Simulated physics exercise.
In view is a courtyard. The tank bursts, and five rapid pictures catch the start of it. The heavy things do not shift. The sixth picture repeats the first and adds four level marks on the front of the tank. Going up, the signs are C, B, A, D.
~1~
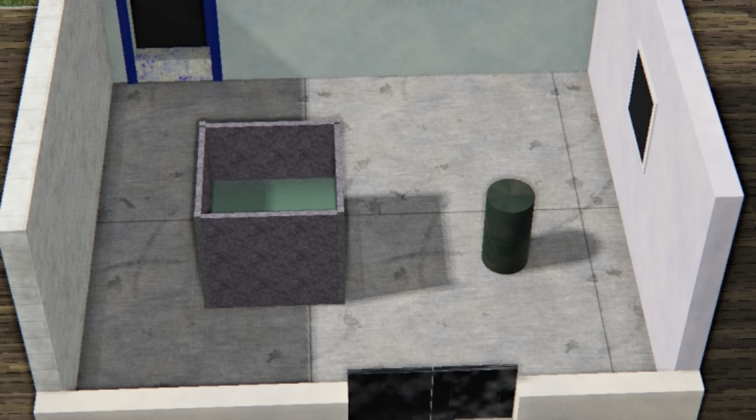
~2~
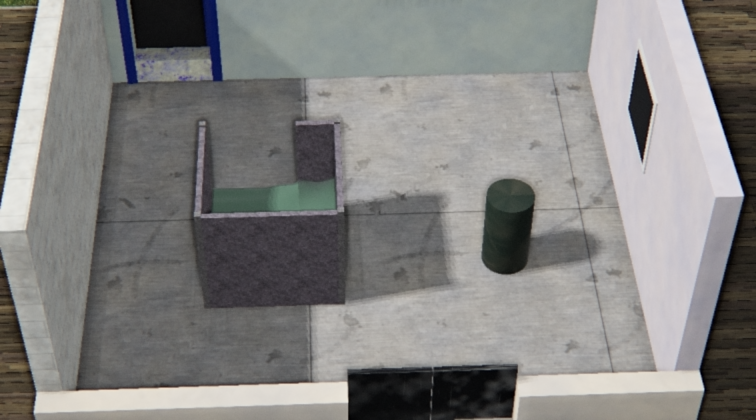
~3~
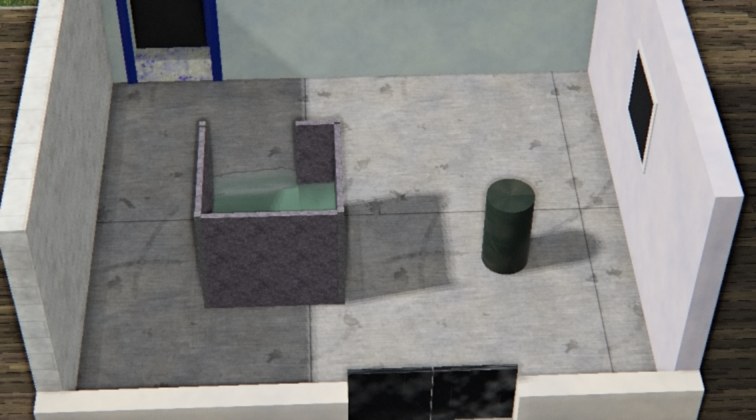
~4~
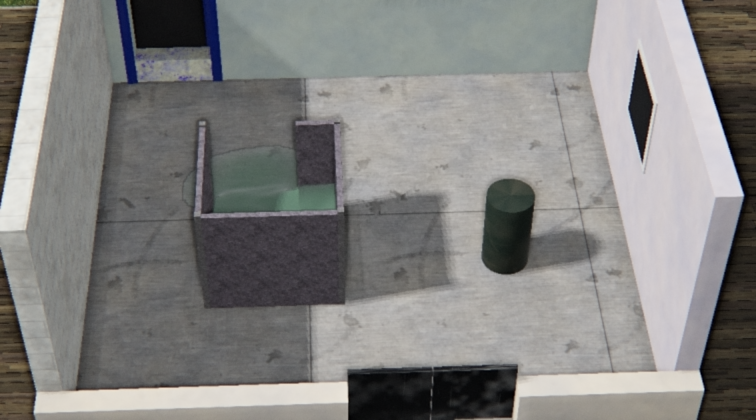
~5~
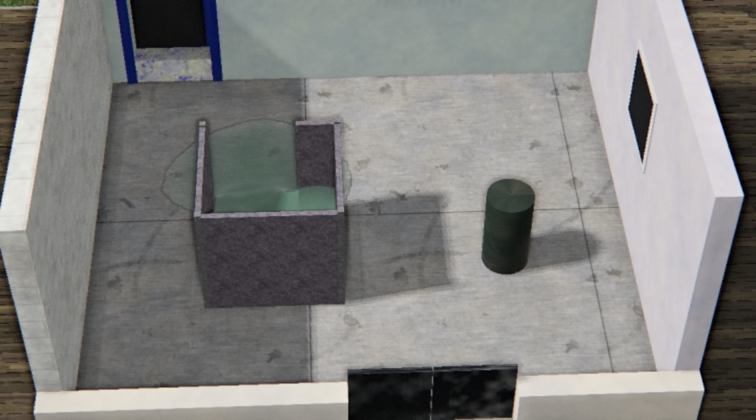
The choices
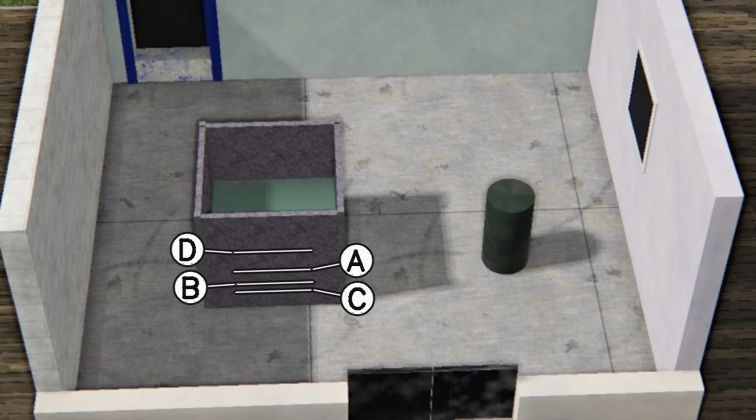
Greenish water in a dark, rough-walled tank starts moving as a gap appears in the tank's back wall, then flows out through it and spreads in a thin sheet over the courtyard floor, while a dark green cylinder stands still.
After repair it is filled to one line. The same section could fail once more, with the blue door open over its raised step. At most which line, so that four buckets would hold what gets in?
Use level D.
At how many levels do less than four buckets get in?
All four.
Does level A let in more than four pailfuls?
No, not at all.
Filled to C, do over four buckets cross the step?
No, not at all.
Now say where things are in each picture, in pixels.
Water in the tank at rest, its middle at (273, 220); foot of the blue doorway at (175, 81); shut gate at (432, 376), in the first frame.
Water covers 1 % of the ground, its front hidden from here, in the second frame.
Water covers 3 % of the ground, its front hidden from here, in the third frame.
Water covers 5 % of the ground, its front hidden from here, in the fourth frame.
Water covers 8 % of the ground, its front hidden from here, in the fifth frame.
In white, A at (273, 270); B at (274, 283); C at (274, 291); D at (272, 251); from the bottom up C, B, A, D.
For level A, nothing gets over.
For level B, nothing gets over.
For level C, nothing gets over.
For level D, a splash gets over, under a bucket.
